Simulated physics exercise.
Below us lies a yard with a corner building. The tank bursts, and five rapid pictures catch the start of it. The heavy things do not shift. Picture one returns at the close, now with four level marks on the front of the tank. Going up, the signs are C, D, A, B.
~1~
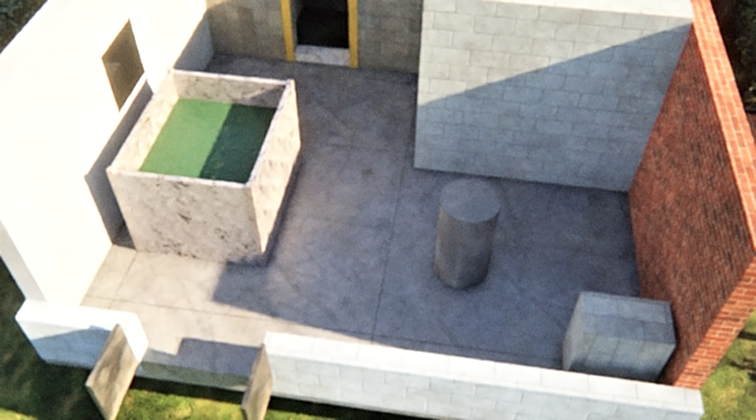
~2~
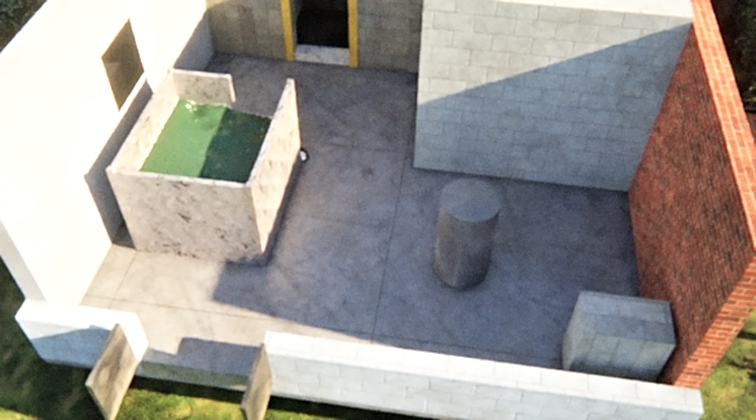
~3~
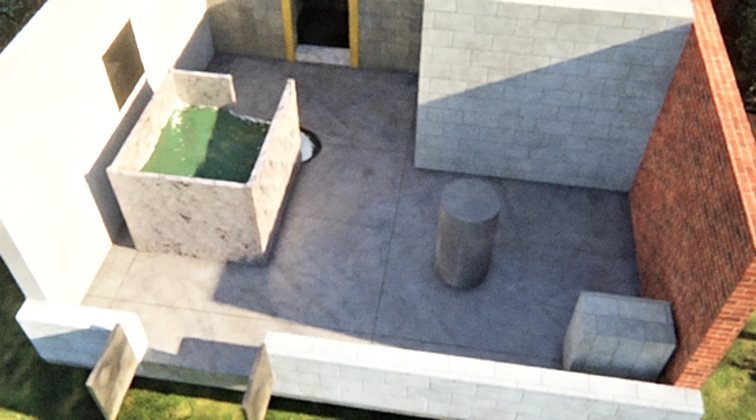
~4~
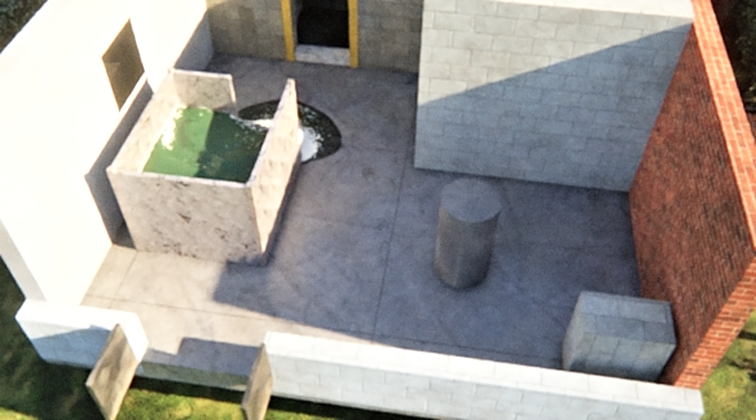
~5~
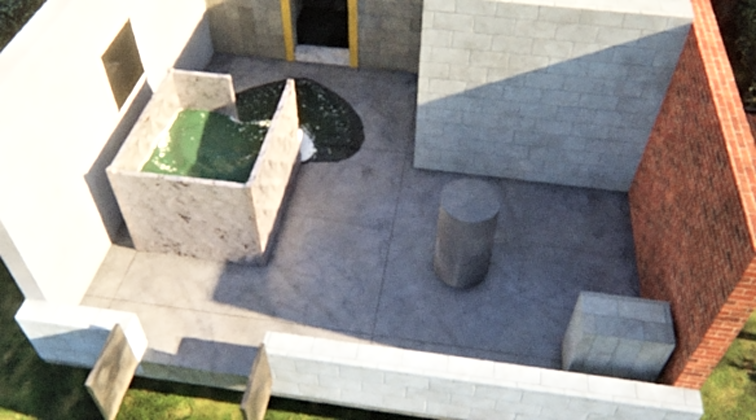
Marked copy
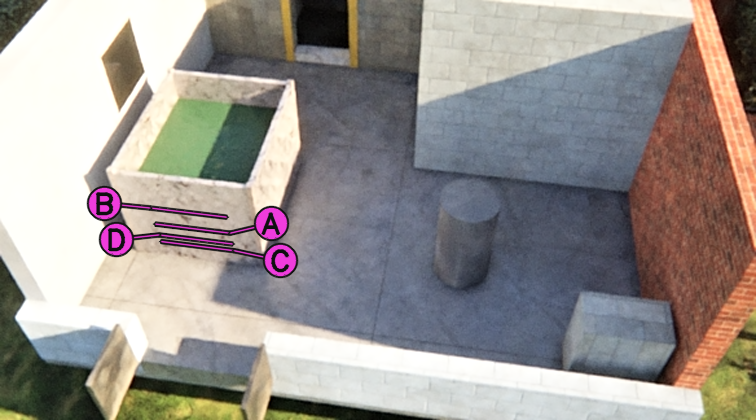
In the video, a walled yard holds a stone tank of green water. A section of the tank's back wall disappears, and water pours through the gap, spreading in a dark pool across the paving near the yellow-framed doorway.
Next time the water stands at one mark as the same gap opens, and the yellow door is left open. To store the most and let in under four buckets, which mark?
D is the one.
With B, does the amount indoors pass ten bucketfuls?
Yes, it does.
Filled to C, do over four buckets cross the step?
No, that is safe.
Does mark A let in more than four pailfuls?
Yes, that goes wrong.
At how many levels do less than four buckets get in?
Two of them.
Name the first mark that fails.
It is A.
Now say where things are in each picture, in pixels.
Water in the tank at rest, its middle at (212, 149); foot of the yellow doorway at (323, 63); open gate at (200, 320).
Water covers 1 % of the ground, its front hidden from here.
Water covers 3 % of the ground, its front hidden from here.
Water covers 6 % of the ground and shows as far out as (319, 125).
Water covers 12 % of the ground and shows as far out as (329, 96).
On the marked copy, A at (192, 228); B at (188, 212); C at (197, 246); D at (195, 239); from the bottom up C, D, A, B.
With A, about 8 bucketfuls get in.
With B, dozens of bucketfuls pour in.
With C, nothing gets over.
With D, a splash gets over, under a bucket.
